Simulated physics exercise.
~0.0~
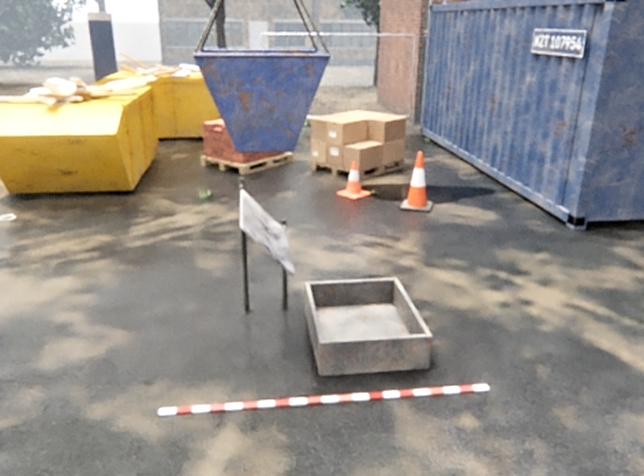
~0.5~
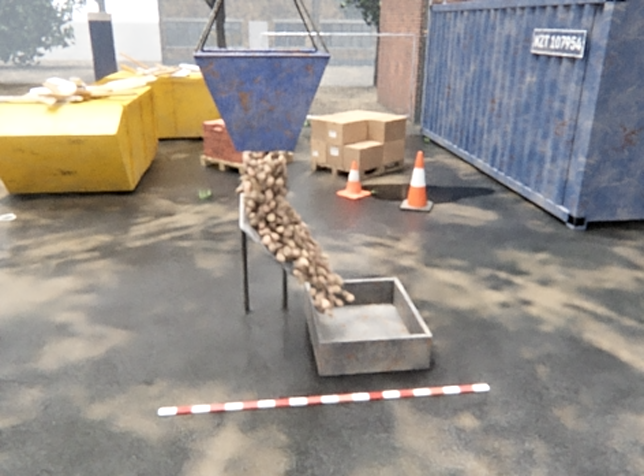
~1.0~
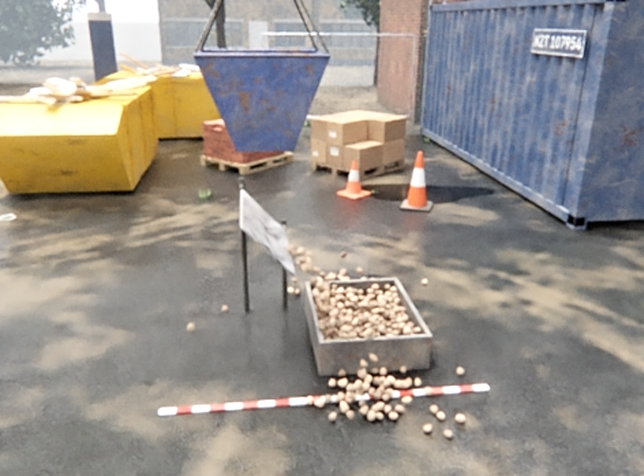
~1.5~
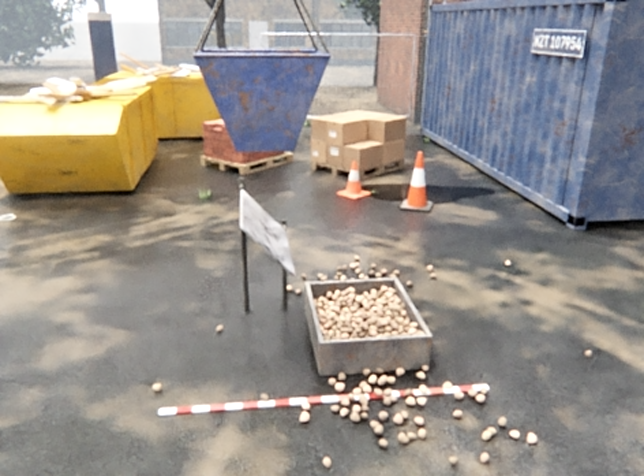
Round stones pour from a blue skip down a slide, mostly filling the bin, some scattering.
